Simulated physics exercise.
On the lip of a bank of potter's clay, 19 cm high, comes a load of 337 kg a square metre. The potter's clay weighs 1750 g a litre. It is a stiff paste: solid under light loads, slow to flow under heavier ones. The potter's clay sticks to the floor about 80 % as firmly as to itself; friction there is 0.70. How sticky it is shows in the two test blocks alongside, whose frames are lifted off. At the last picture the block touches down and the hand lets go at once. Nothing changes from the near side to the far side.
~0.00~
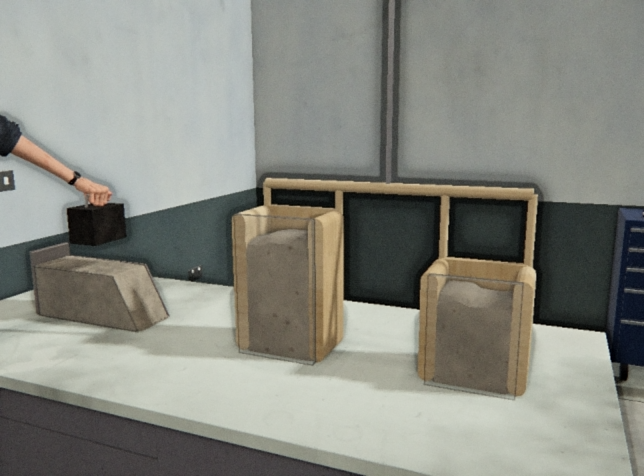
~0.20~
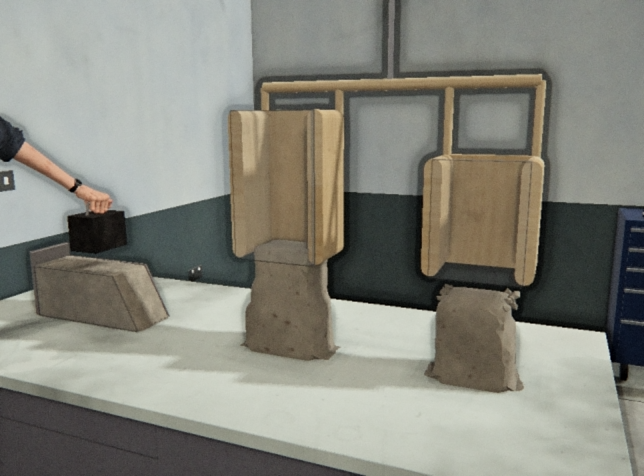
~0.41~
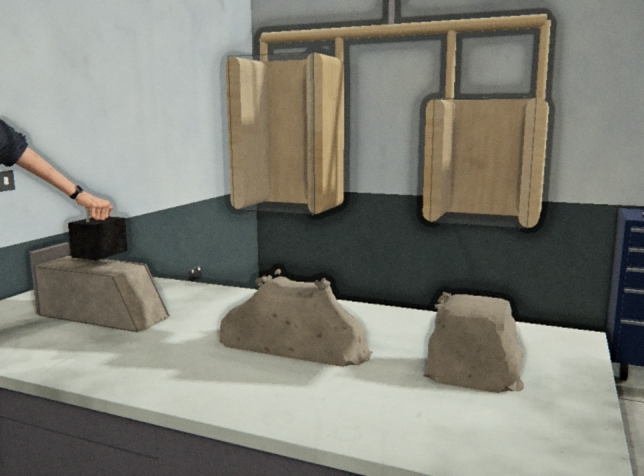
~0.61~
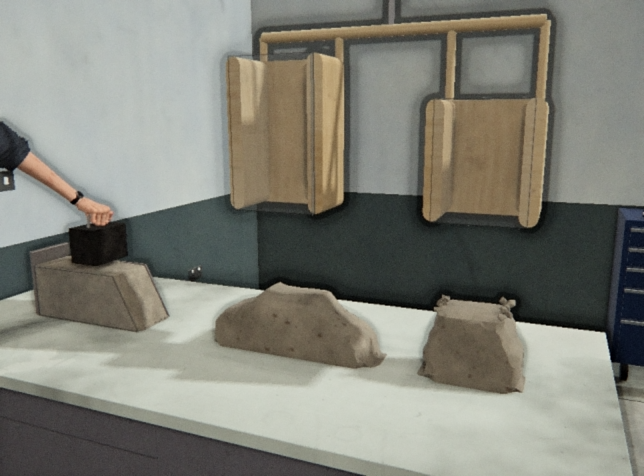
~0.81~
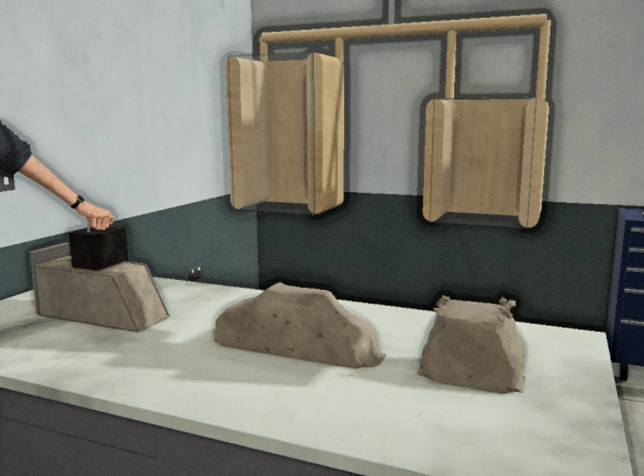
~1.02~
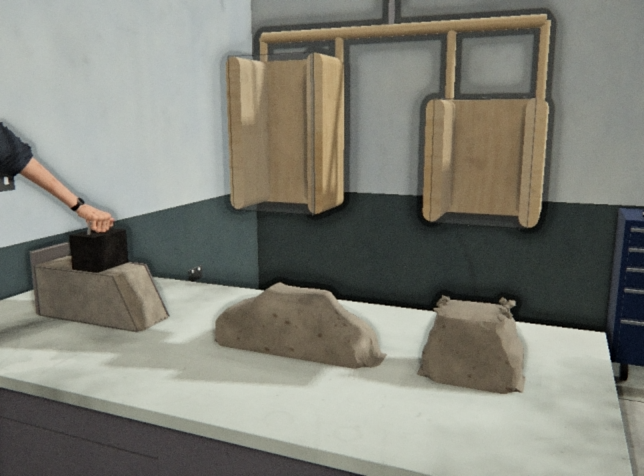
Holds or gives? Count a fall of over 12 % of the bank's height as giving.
The bank gives.
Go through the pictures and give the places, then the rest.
Crest of the potter's clay at (59, 269); block heights 37 cm, 25 cm (left to right), in the first picture.
Crest of the potter's clay at (59, 269); block heights 33 cm, 24 cm (left to right), in the second picture.
Crest of the potter's clay at (59, 269); block heights 22 cm, 22 cm (left to right), in the third picture.
Crest of the potter's clay at (59, 269); block heights 19 cm, 21 cm (left to right), in the fourth picture.
Crest of the potter's clay at (59, 269); block heights 19 cm, 21 cm (left to right), in the fifth picture.
Crest of the potter's clay at (59, 269); block heights 19 cm, 21 cm (left to right), in the sixth picture.
After 1.17 s, the block is down by 9 % of the bank's height and leans 3 degrees.
After 1.36 s, the block is down by 30 % of the bank's height and leans 14 degrees.
After 1.54 s, the block is down by 51 % of the bank's height and leans 29 degrees.
After 1.73 s, the block is down by 60 % of the bank's height and leans 32 degrees.
After 1.83 s, the block is down by 60 % of the bank's height and leans 32 degrees.
